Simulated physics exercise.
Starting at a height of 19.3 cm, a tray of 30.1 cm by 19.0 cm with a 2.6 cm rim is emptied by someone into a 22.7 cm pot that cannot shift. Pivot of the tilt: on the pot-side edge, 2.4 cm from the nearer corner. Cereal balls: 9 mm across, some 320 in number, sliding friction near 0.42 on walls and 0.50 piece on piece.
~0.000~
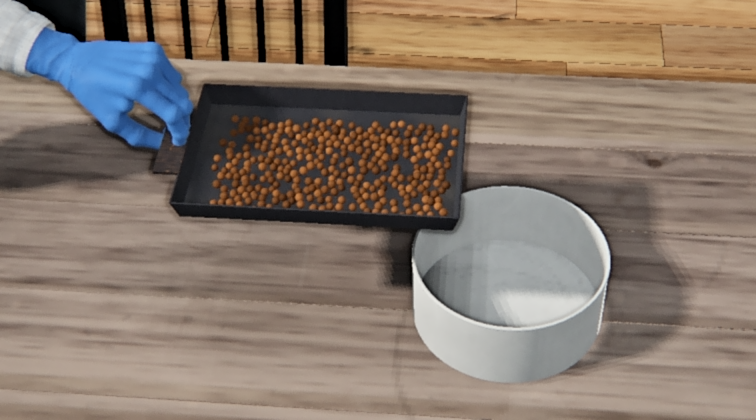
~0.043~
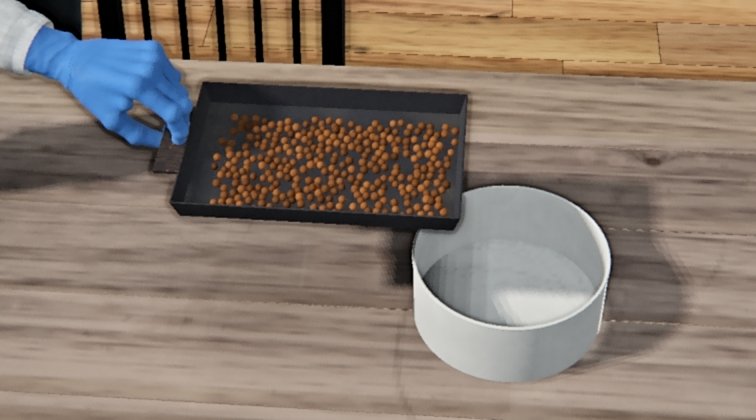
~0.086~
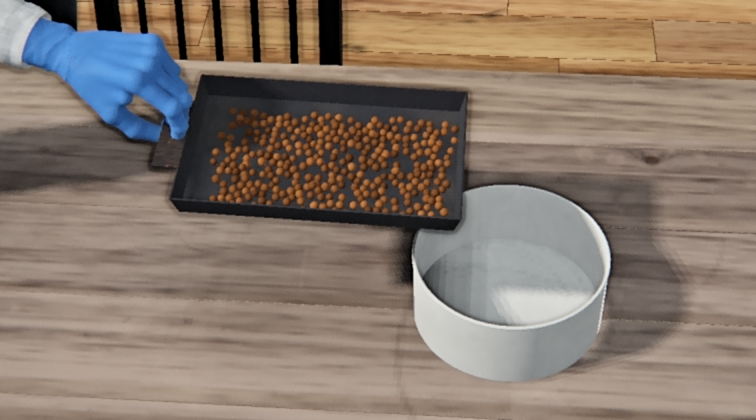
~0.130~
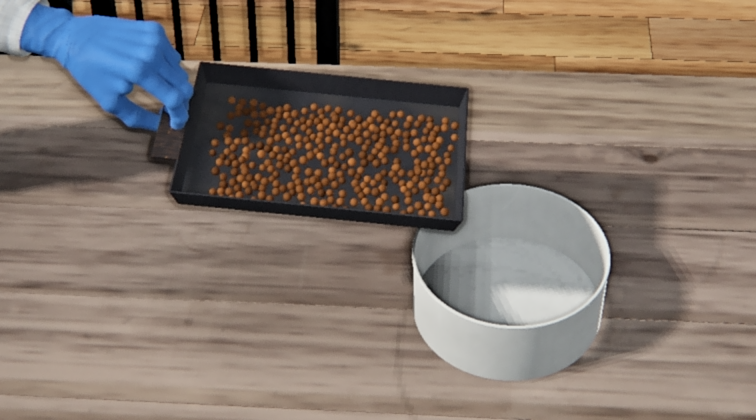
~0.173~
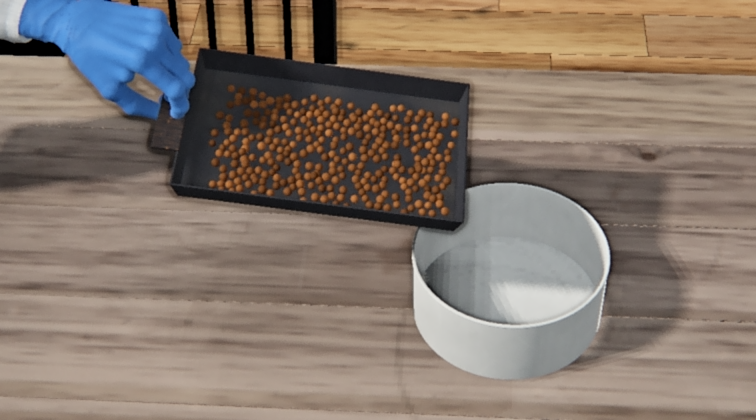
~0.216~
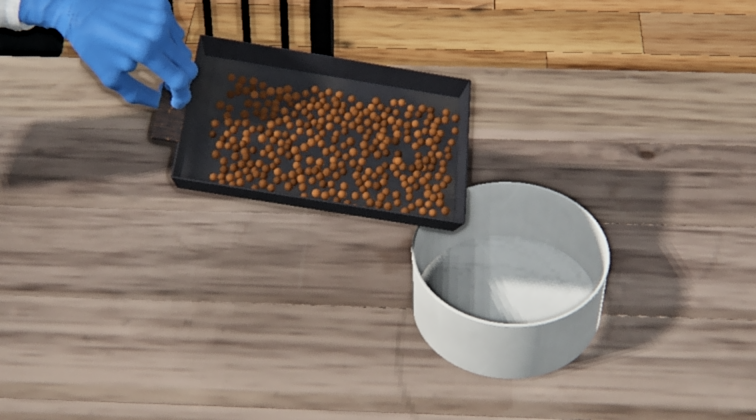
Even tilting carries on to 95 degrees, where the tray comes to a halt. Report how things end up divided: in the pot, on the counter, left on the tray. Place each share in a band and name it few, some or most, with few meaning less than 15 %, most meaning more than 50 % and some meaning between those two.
In the end: Pot most, counter some, tray few.
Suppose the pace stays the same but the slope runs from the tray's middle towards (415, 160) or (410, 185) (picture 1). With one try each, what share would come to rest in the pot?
That would be close to 70 per cent, then close to 95 per cent.
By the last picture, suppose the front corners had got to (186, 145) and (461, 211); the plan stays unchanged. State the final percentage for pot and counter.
You'd end with pot at 75 and counter at 25.
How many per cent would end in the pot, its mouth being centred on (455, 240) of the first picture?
I'd put it at around 30 per cent.
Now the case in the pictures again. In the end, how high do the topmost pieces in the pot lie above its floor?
Some 2.5 cm above the floor.
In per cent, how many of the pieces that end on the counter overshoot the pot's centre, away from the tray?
Near 50 in a hundred.
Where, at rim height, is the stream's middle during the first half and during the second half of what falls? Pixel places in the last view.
Near (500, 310) at first, near (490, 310) afterwards.
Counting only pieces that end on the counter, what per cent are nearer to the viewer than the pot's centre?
100 %.
After 0.64 s, tilt 53 degrees; the tray holds 100 %, the pot 0 %.
After 0.92 s, tilt 79 degrees; the tray holds 95 %, the pot 0 %.
After 1.31 s, tilt 95 degrees; the tray holds 10 %, the pot 50 %.
In the end, at 2.1 s, pot 70 %, counter 30 %, tray 0 %.
